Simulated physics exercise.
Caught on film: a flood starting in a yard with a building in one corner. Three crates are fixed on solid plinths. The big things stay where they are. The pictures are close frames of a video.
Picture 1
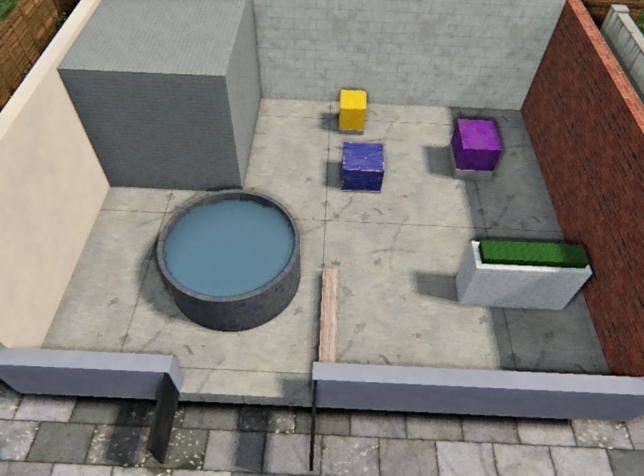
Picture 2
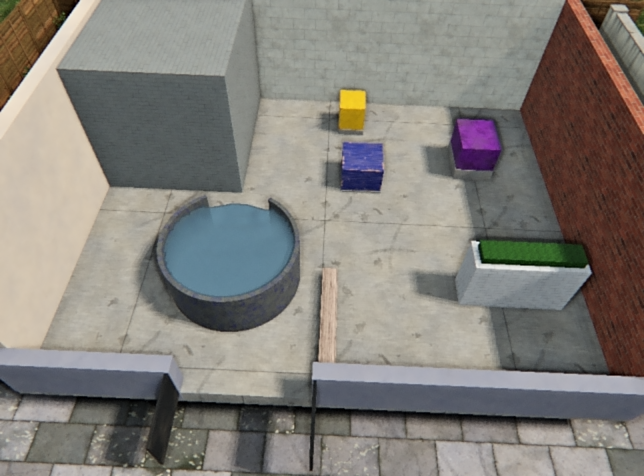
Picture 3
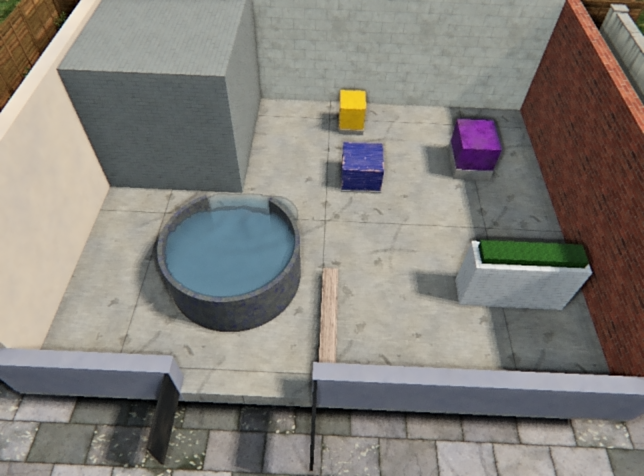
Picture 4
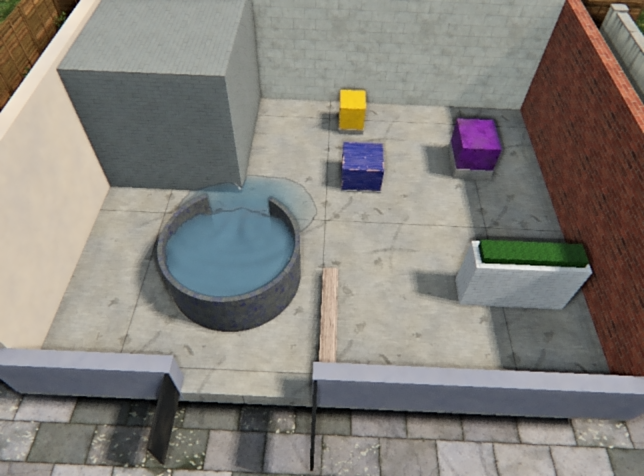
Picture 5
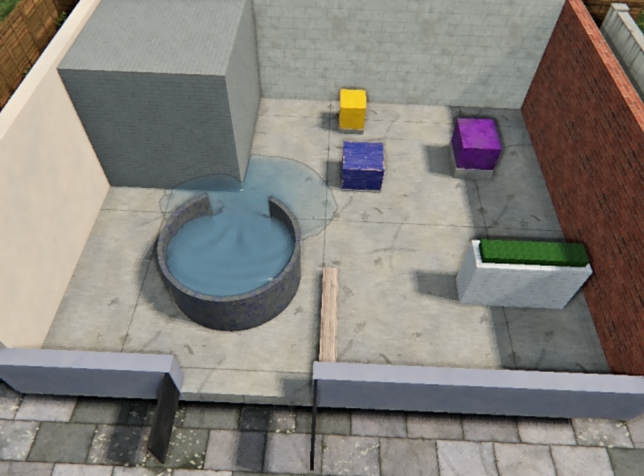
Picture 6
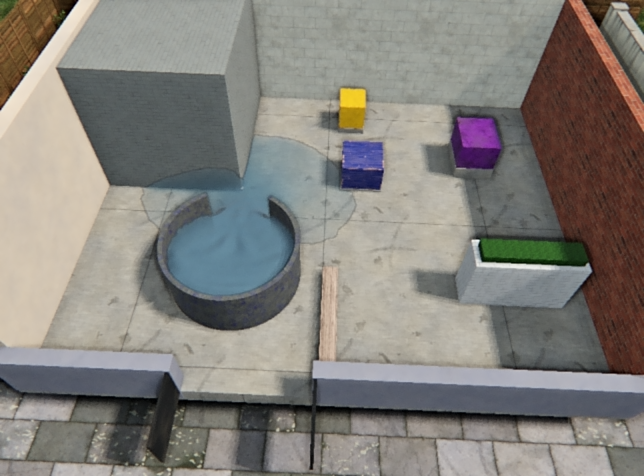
In the video, a round stone pool of still water sits in a walled yard beside a large gray block, then a gap opens in its far rim and water pours out, spreading across the paving toward a blue box.
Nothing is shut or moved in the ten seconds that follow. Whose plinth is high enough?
In the end: The blue crate gets wet; the yellow crate gets wet; the purple crate stays dry.
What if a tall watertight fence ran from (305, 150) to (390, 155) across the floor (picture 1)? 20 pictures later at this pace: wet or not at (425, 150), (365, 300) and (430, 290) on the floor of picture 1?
In turn: Flooded, no water, clear.
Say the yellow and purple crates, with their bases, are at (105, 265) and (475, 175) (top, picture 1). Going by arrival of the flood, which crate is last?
I say the one in purple.
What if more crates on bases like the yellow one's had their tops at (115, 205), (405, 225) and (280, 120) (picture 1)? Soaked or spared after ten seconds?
In that order: Is soaked, remains dry, is wetted.
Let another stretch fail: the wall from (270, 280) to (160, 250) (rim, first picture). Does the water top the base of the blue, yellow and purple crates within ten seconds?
Blue is soaked, yellow remains dry, purple keeps dry.
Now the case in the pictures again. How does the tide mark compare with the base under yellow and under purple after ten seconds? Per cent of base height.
In turn 270 and 50 per cent.
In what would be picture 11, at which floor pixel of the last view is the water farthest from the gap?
Near (343, 103).
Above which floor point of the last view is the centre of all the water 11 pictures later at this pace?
Near (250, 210).
A moment on, water covers 25 % of the floor; the blue crate water round its plinth, the yellow crate water round its plinth, the purple crate not reached.
Next, water covers 35 % of the floor; the blue crate water round its plinth, the yellow crate water round its plinth, the purple crate not reached.
Then, water covers 50 % of the floor; the blue crate water round its plinth, the yellow crate water round its plinth, the purple crate water round its plinth.
Later, water covers 75 % of the floor; the blue crate water round its plinth, the yellow crate water round its plinth, the purple crate water round its plinth.
In the end, water covers 95 % of the floor; the blue crate was topped, the yellow crate was topped, the purple crate stayed above the water.
